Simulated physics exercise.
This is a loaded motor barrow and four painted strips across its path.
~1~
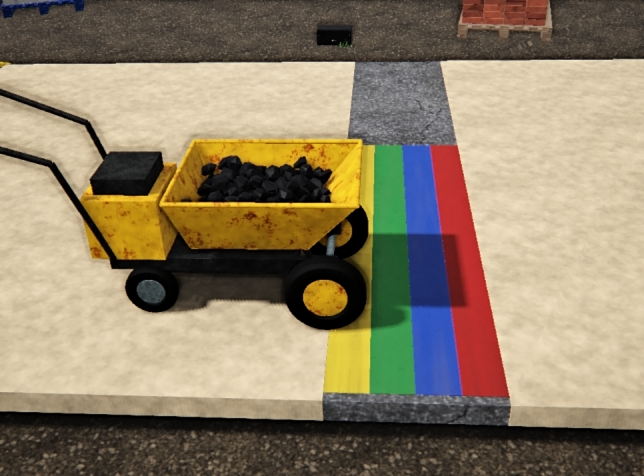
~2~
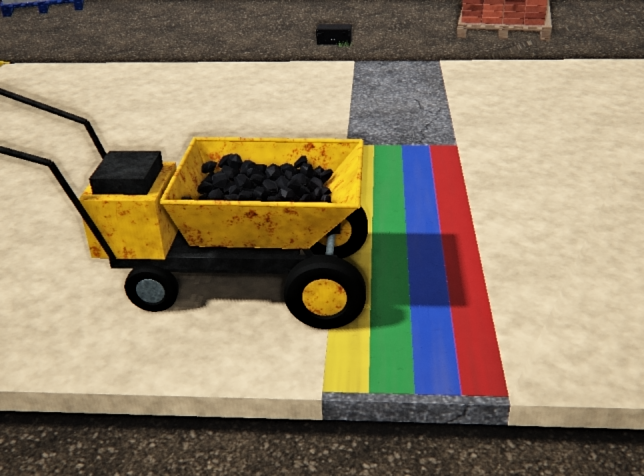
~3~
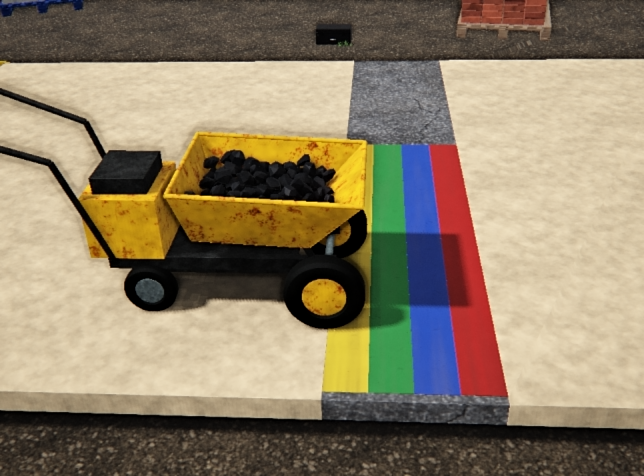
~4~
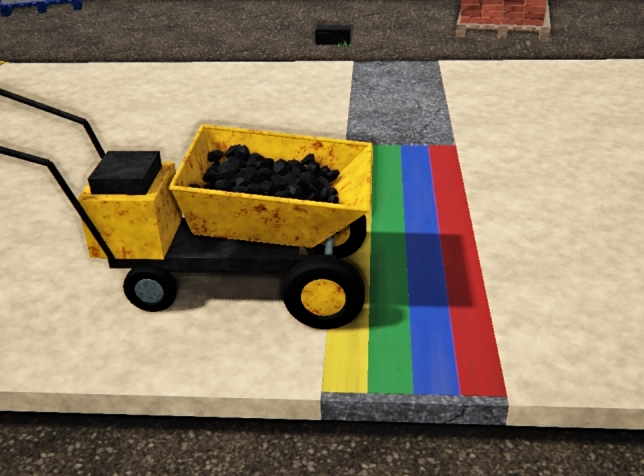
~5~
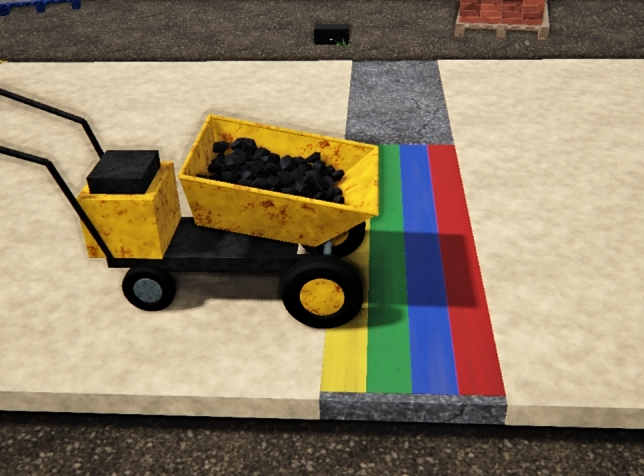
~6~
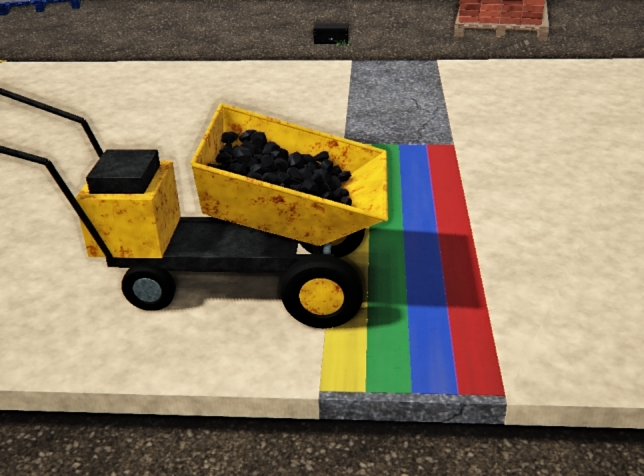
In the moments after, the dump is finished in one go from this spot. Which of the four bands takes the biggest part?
The heap favours the red strip.
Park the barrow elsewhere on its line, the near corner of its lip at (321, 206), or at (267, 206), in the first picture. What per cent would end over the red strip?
First some 30, then 10 per cent.
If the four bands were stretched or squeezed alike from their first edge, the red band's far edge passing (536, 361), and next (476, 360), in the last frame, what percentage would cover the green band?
First some 10, then 0 per cent.
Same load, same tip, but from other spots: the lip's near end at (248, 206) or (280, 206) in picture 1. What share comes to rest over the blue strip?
First some 20, then 30 per cent.
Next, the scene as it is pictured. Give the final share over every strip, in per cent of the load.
About: Yellow strip 0, green strip 0, blue strip 20, red strip 40 per cent.
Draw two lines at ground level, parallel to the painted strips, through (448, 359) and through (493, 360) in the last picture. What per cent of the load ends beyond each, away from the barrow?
About 80 and 40 per cent.
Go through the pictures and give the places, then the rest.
In the first frame, lip of the skip at (357, 206), level; top of the load at (269, 189), lumps of coal; yellow strip at (348, 354); green strip at (392, 355); blue strip at (435, 356); red strip at (479, 357).
In the second frame, lip of the skip at (358, 206), level; top of the load at (257, 180).
In the third frame, lip of the skip at (362, 207), tipped barely; top of the load at (249, 180).
In the fourth frame, lip of the skip at (368, 210), tipped a little; top of the load at (254, 176).
In the fifth frame, lip of the skip at (376, 214), tipped a little; top of the load at (247, 176).
In the sixth frame, lip of the skip at (385, 219), tipped clearly; top of the load at (251, 165); yellow strip at (345, 352); green strip at (388, 353); blue strip at (432, 354); red strip at (476, 355).
Soon after the last picture, skip tipped steeply; all in the skip.
A little later, skip tipped steeply; most in the skip; a small part over the blue strip; a small part over the red strip; a stray few falling; a stray few off the paint.
Later still, skip tipped right over; a small part in the skip; a stray few over the green strip; about a quarter over the blue strip; about a third over the red strip; about a third off the paint.
By the end, skip tipped right over; a stray few in the skip; none over the yellow strip; a stray few over the green strip; about a quarter over the blue strip; about a third over the red strip; about a third off the paint.
